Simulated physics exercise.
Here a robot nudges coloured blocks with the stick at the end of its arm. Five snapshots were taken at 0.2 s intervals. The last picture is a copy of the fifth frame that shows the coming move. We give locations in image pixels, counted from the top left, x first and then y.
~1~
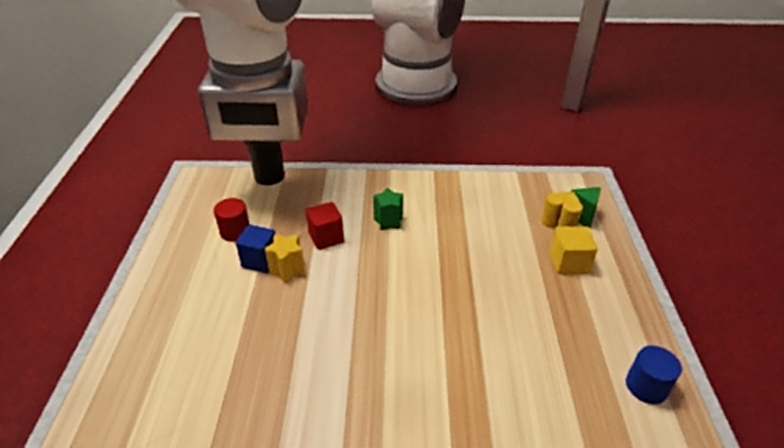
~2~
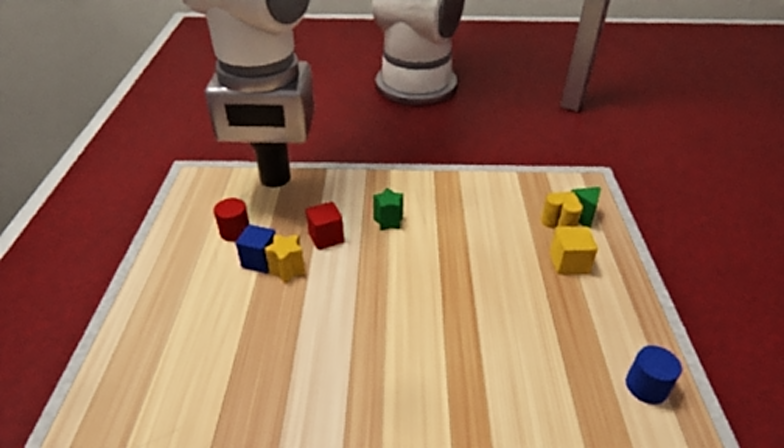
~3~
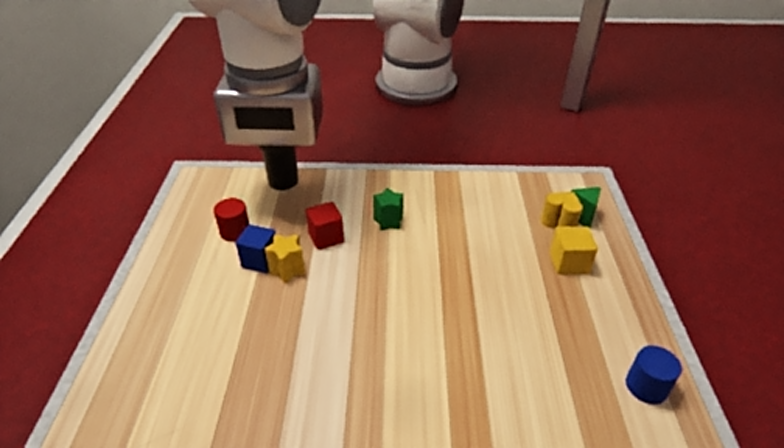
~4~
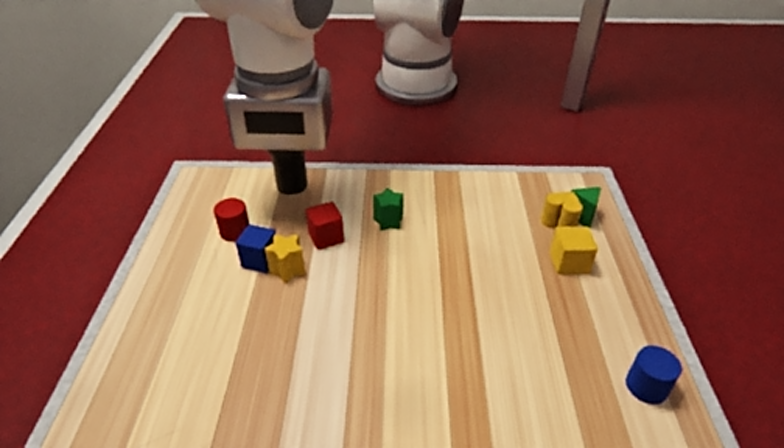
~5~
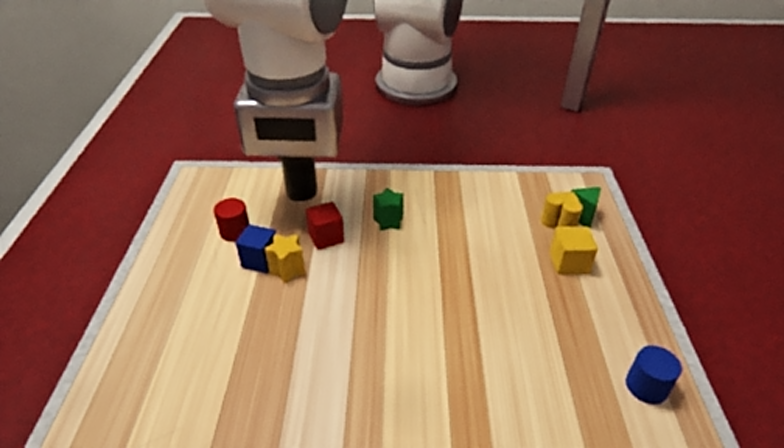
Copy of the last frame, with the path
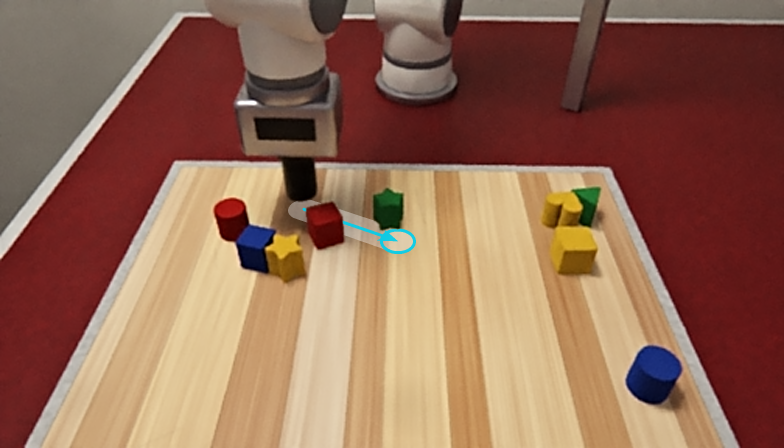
The clip shows a robot arm with a dark stick above a striped wooden board scattered with red, blue, yellow and green blocks. The arm moves slightly right and toward the viewer, while the blocks stay still.
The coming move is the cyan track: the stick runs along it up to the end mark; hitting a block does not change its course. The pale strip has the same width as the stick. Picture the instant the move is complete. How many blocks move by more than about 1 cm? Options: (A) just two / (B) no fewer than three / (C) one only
My pick is A.
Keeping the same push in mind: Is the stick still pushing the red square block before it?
It seems not.
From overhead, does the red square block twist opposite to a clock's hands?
Final answer: No.
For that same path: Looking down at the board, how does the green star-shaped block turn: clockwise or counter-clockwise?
Top view: Counterclockwise.
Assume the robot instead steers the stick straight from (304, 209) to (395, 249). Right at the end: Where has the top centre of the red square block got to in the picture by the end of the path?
It ends at (334, 225).
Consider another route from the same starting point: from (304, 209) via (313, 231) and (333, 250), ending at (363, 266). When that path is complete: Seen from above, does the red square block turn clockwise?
That would be a no.
The line goes straight from (304, 209) to (398, 241).
On the path given first. One third of the way, stick (334, 203); red square block (328, 216), turned 25° clockwise.
Two thirds of the way, stick (366, 213); red square block (333, 219), turned 50° clockwise.
At the end, stick (398, 224); red cylinder unmoved; red square block (333, 219), turned 50° clockwise; green star-shaped block (404, 198), turned 50° anticlockwise.
